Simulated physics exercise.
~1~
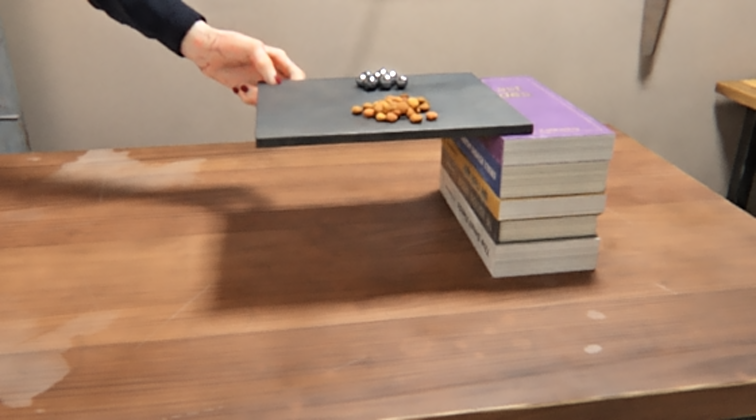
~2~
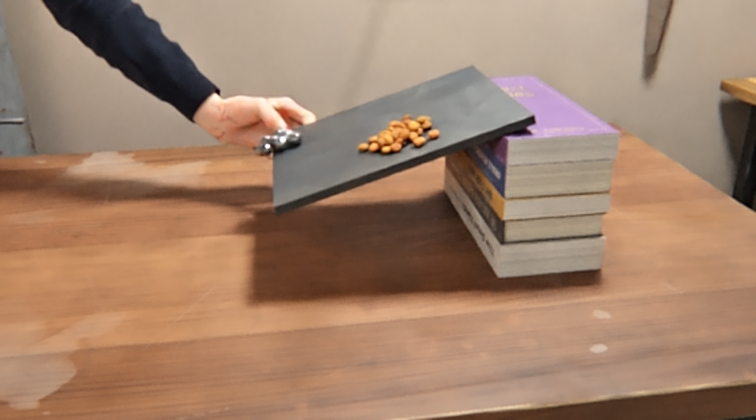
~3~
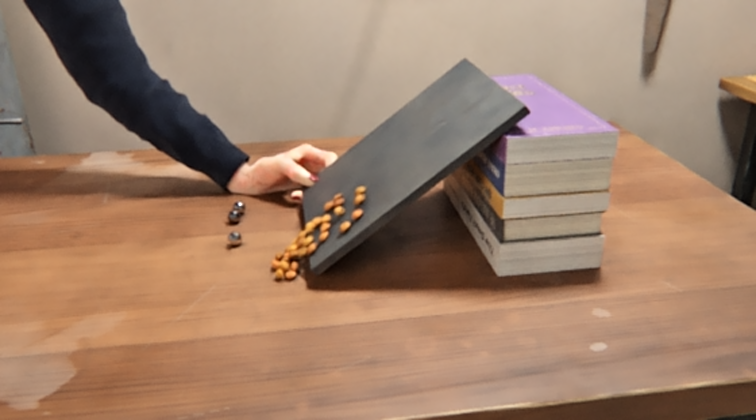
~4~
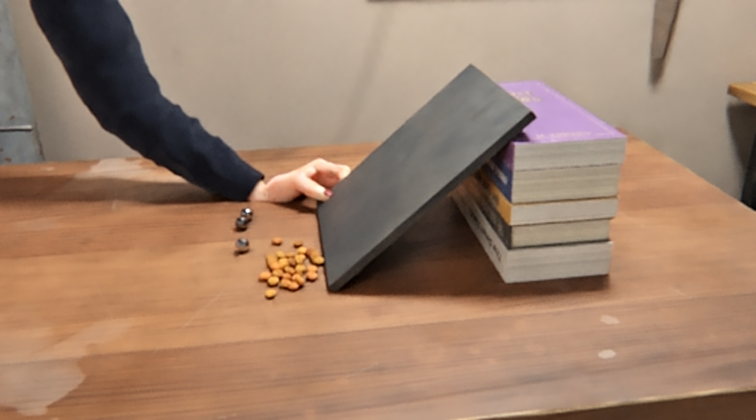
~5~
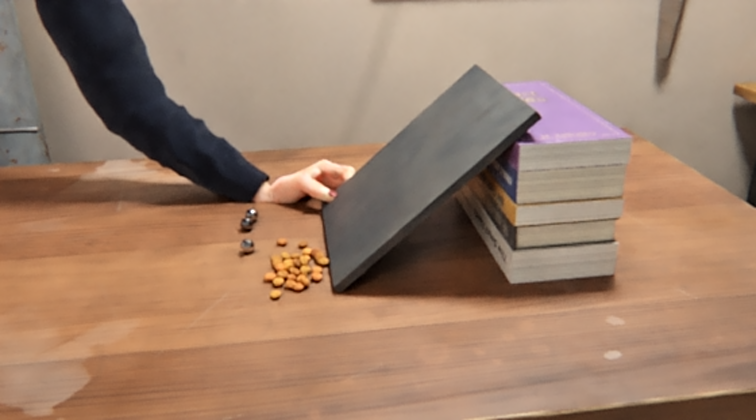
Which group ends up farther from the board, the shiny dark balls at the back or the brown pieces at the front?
The shiny dark balls from the back end up farther away. The brown pieces stay gathered near the foot of the board.
